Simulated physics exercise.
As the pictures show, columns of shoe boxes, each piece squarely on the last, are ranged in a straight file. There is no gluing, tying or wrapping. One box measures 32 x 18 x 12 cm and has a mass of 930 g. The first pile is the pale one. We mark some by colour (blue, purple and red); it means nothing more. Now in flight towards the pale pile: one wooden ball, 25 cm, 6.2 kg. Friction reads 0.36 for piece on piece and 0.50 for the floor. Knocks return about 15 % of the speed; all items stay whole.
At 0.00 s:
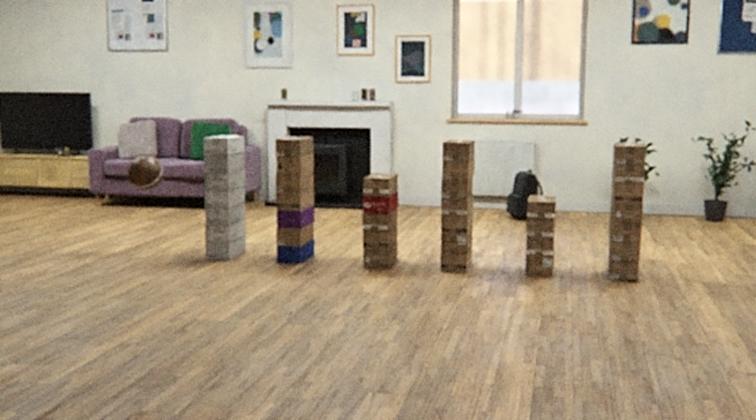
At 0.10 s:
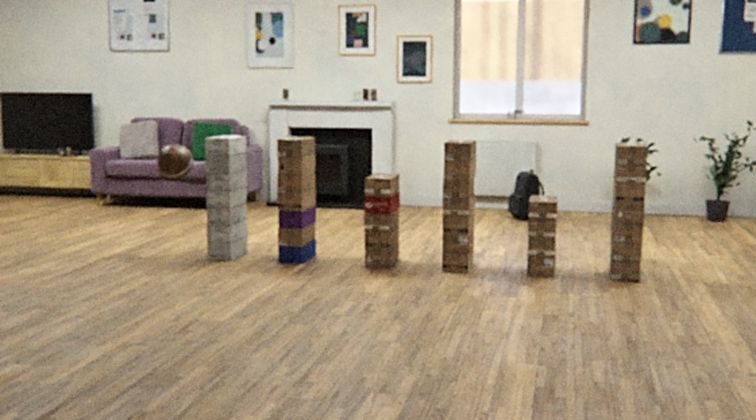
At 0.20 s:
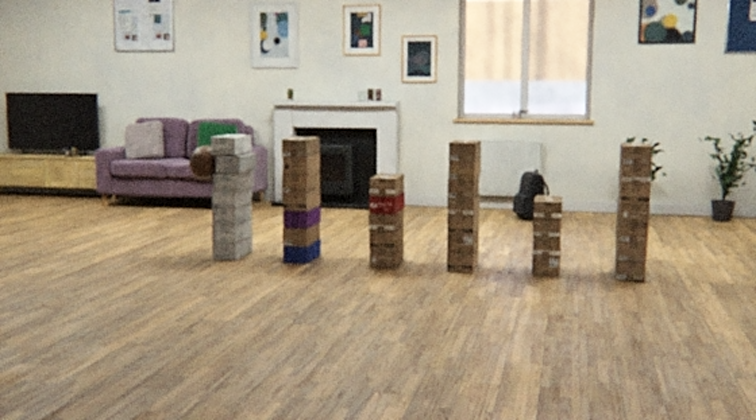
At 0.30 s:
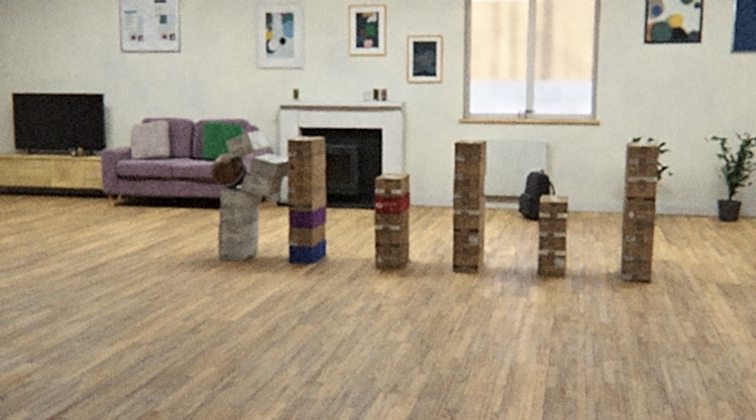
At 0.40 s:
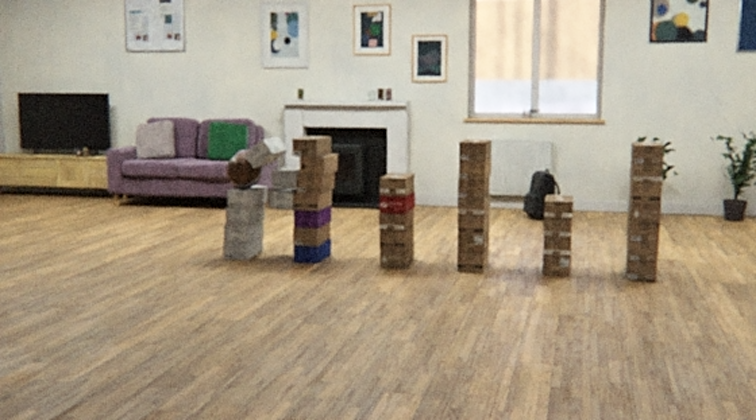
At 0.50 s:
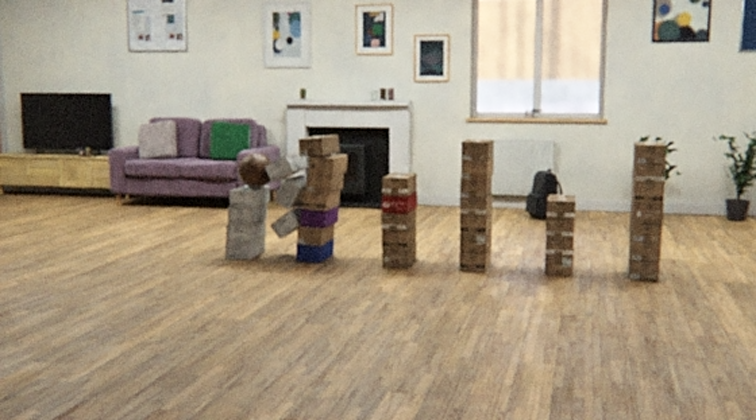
Living room with wooden floor, brown ball flying right into a pale stack of boxes, knocking its upper boxes against the next stack.
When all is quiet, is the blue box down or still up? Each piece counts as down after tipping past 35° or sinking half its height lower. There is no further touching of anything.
Once things are quiet, the blue box has not gone down.
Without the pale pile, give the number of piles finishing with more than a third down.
The answer is 5.
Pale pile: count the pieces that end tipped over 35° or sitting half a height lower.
3 pieces.
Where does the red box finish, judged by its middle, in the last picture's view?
Resting position, last image: About (468, 233).
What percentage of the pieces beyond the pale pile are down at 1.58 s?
25 per cent.
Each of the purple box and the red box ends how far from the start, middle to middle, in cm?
Result: Purple at 40 cm, red at 50 cm.
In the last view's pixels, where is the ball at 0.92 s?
Roughly at (286, 198).
Around 0.92 s, 3 of the pale pile down; none of the 30 other boxes down, 6 disturbed; blue box unmoved; purple box tipped 23°.
Around 1.58 s, 3 of the pale pile down; 7 of the 30 other boxes down; blue box unmoved; purple box on its side.
Around 2.48 s, 3 of the pale pile down; 18 of the 30 other boxes down; blue box unmoved; purple box on its side.
Around 3.36 s, 3 of the pale pile down; 29 of the 30 other boxes down; blue box unmoved; purple box on its side.
Finally (4.6 s), 3 of the pale pile down; 29 of the 30 other boxes down; blue box unmoved; purple box on its side; red box tipped 45°, 20 cm lower. Seen by the last camera, middles, blue box near (316, 250), purple box near (361, 249).
